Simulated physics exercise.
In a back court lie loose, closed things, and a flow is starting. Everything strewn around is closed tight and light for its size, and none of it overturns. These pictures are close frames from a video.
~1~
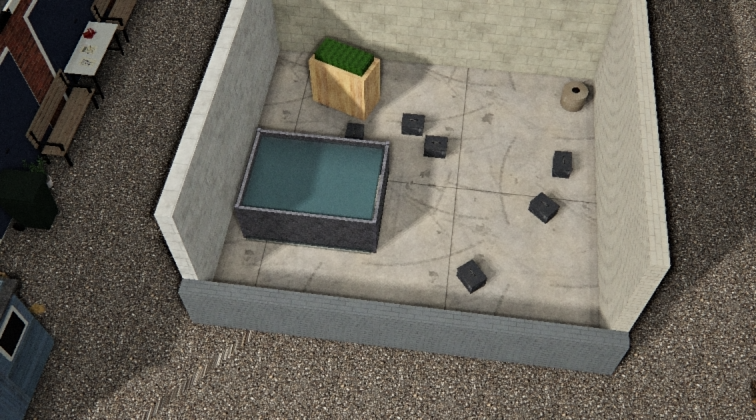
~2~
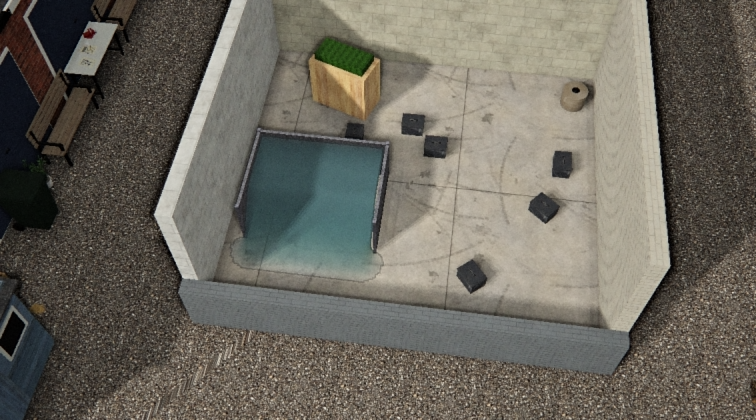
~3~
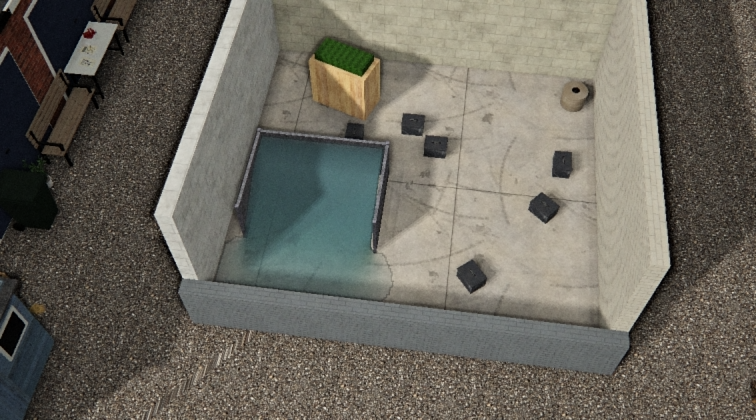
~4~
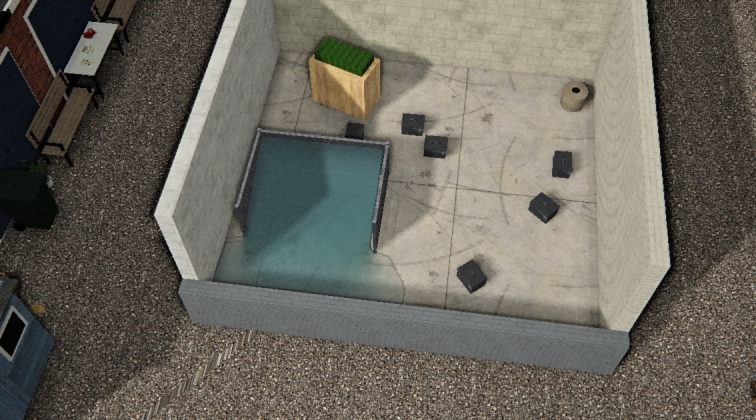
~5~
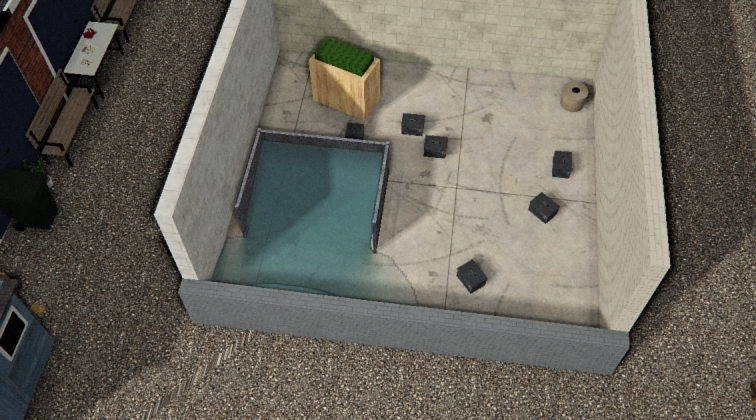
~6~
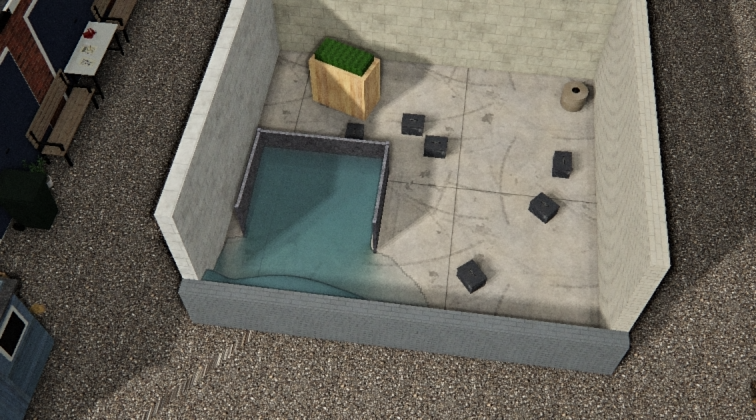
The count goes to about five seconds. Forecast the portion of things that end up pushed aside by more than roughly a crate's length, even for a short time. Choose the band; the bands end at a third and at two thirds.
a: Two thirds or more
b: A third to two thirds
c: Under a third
Option b: A third to two thirds.
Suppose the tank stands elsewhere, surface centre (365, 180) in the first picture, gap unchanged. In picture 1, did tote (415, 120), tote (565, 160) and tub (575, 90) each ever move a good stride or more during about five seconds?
First never went far, then displaced far, then displaced far.
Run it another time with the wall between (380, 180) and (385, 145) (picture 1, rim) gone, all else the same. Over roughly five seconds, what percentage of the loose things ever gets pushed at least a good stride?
Estimate: Roughly 70 per cent.
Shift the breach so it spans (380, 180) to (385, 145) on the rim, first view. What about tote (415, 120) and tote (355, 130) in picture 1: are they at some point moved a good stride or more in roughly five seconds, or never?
Lab note, in listed order: Didn't get there; didn't get there.
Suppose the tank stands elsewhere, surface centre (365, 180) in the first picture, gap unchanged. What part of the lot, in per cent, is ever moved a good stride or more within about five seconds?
About 70 per cent.
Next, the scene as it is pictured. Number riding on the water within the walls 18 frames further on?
Exactly 3 of them.
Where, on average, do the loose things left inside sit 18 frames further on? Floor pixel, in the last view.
Somewhere near (495, 138) in the last view.
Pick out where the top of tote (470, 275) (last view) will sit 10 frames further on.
I'd expect it around (540, 209).
A moment on, 0 of 7 are well off their spots; 0 afloat.
Next, 1 of 7 are well off their spots; 0 afloat.
Later, 3 of 7 are well off their spots; 3 afloat.
In the end, 4 of 7 are well off their spots, and 4 have been at some point; 4 afloat.
